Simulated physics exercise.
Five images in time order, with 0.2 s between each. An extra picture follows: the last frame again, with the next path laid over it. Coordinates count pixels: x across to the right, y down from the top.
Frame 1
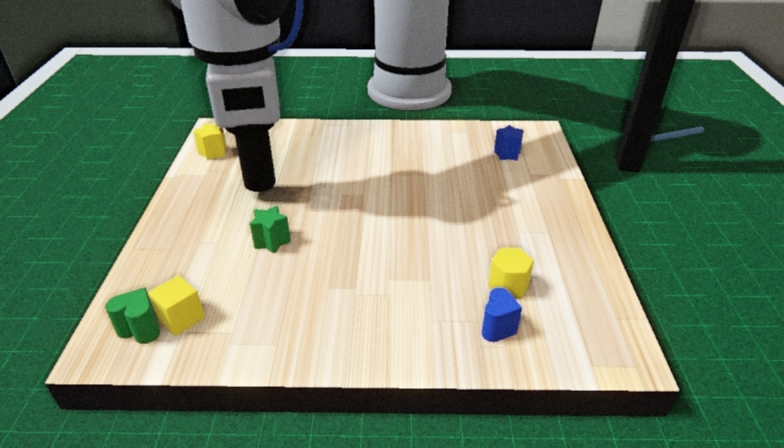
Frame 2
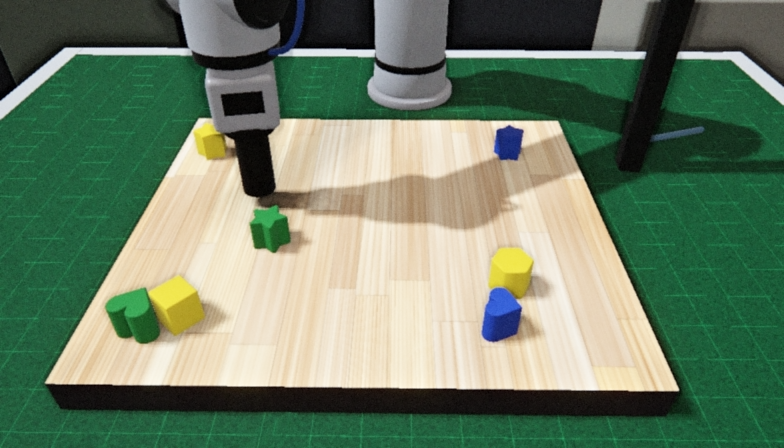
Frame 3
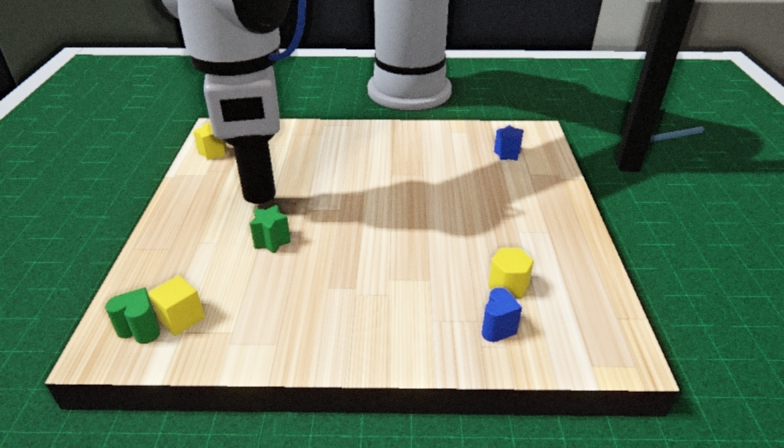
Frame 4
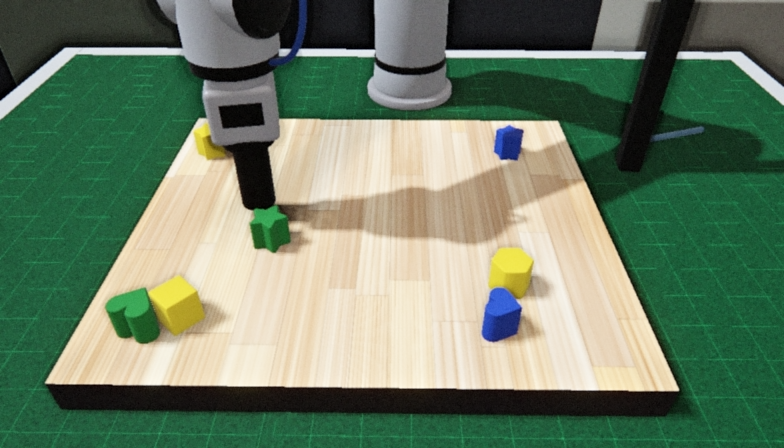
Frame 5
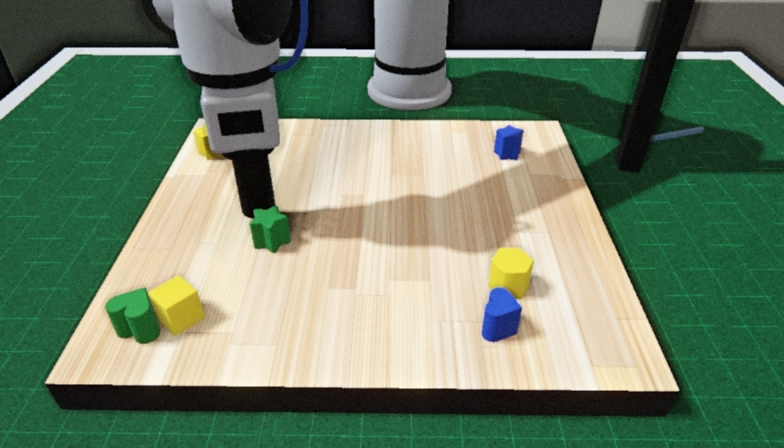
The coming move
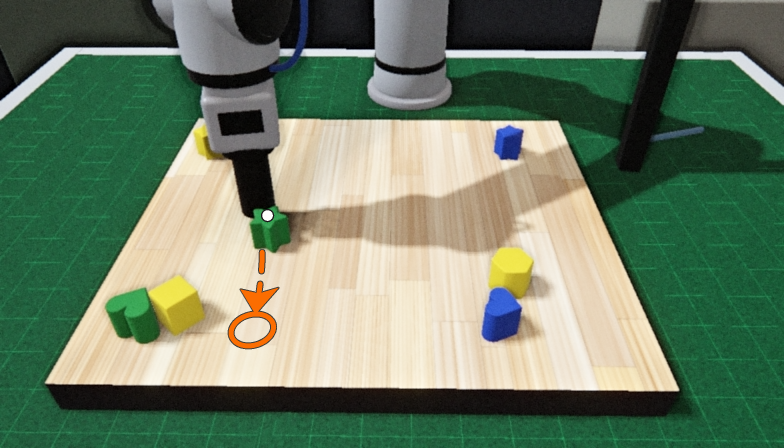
The robot arm's black pusher starts just behind the green star block on the wooden board and edges slowly toward the viewer. It draws in close beside the star, while the star and the yellow, blue and other green blocks all stay where they are.
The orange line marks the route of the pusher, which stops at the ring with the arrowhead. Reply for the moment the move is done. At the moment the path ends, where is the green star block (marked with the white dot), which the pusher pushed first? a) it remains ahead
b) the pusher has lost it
My answer is option b.
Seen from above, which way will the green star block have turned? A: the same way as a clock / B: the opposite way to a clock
I choose B.
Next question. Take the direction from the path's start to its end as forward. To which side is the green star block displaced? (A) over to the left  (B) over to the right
That would be A.
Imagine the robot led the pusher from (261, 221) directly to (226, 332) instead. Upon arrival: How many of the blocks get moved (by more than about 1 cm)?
I count one.
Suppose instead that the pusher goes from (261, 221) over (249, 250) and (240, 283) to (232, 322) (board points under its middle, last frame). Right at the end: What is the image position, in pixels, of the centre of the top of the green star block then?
The point I'd pick in the picture is (274, 236).
Path on the board, from (261, 221) through (262, 269) to (252, 329); the dot is on the green star block.
On the path given first. One third of the way, pusher at (260, 241); green star block at (274, 243), turned 20° anticlockwise.
Two thirds of the way, pusher at (257, 277); green star block at (287, 270), turned 55° anticlockwise.
At the end, pusher at (250, 317); yellow square piece in place; green star block at (289, 276), turned 85° anticlockwise.
